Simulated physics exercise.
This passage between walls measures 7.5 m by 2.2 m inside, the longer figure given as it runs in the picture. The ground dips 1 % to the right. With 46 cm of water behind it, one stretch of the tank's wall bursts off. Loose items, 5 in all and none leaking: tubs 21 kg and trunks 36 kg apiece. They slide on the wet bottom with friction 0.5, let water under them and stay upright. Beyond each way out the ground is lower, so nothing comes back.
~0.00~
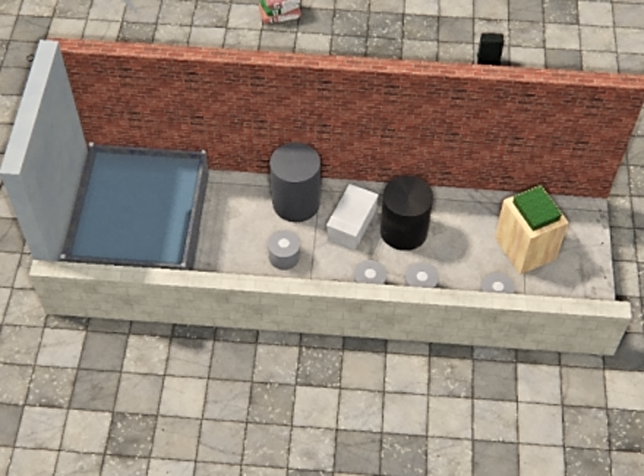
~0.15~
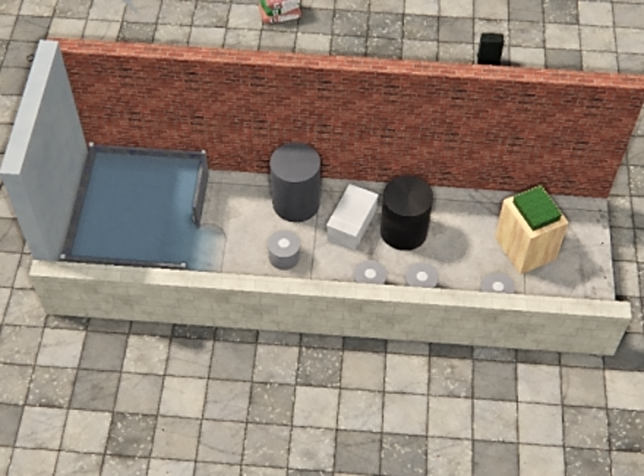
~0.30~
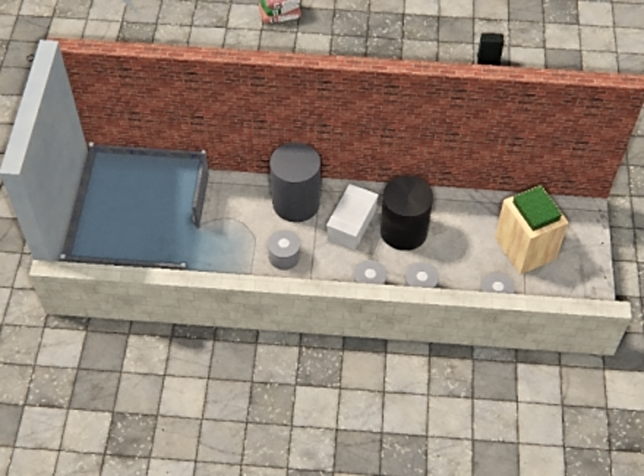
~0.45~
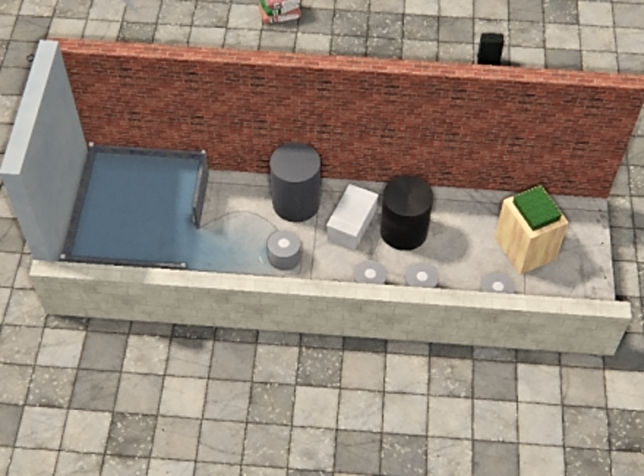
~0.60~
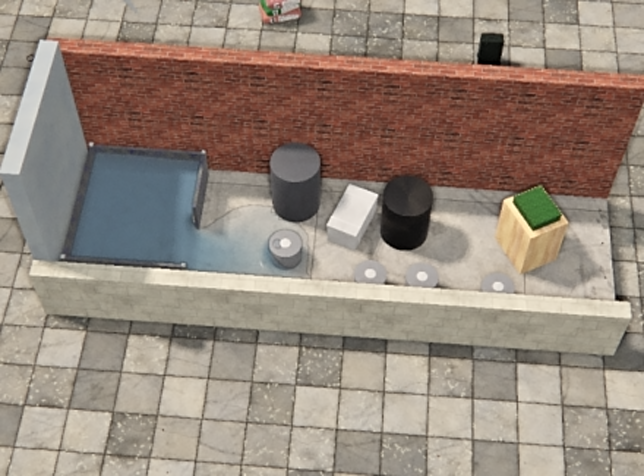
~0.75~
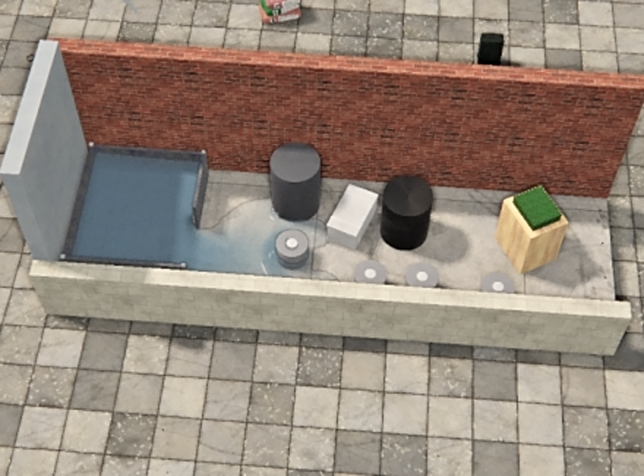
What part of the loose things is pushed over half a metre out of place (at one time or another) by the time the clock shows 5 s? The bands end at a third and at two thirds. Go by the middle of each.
That comes to two thirds or more.
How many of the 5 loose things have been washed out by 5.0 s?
I count 1.
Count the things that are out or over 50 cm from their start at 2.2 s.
3 of them.
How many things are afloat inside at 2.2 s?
1 of them.
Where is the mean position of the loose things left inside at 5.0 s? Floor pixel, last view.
Around (485, 234).
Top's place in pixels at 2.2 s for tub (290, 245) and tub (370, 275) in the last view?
Near (400, 257) and (431, 249).
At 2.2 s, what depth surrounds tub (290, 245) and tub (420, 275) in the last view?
Roughly 18 and 9 cm.
After 1.1 s 0 of 5 are over 50 cm from their spots; 0 afloat.
After 2.2 s 3 of 5 are over 50 cm from their spots; 1 afloat.
After 3.5 s 4 of 5 are over 50 cm from their spots; 1 afloat.
After 5.0 s 5 of 5 are over 50 cm from their spots, and 5 have been at some point; 0 afloat.
